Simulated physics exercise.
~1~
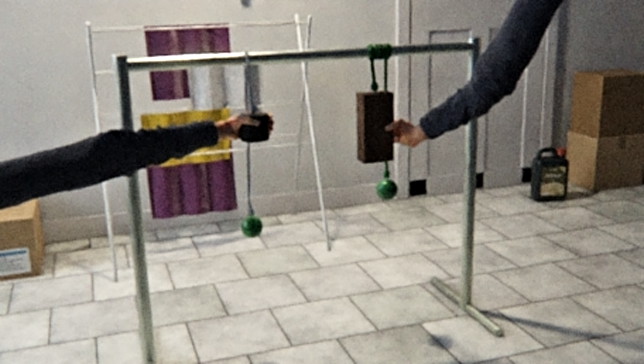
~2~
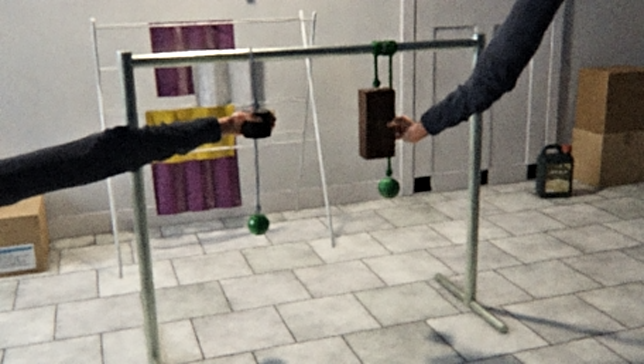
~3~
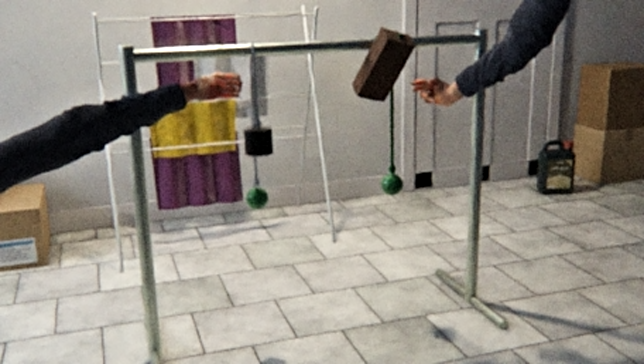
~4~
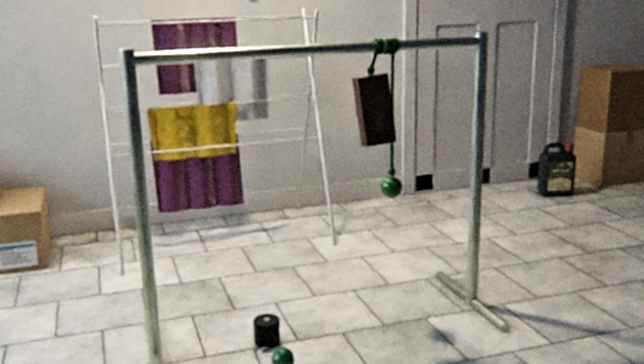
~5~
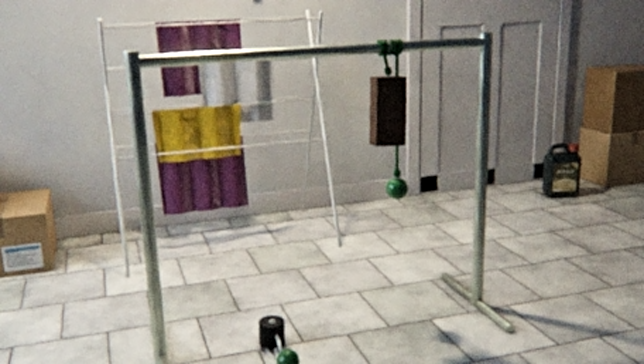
Dark cylinder and green ball dropping from a metal rail to the tiled floor after hands let go, brown brick staying hung.
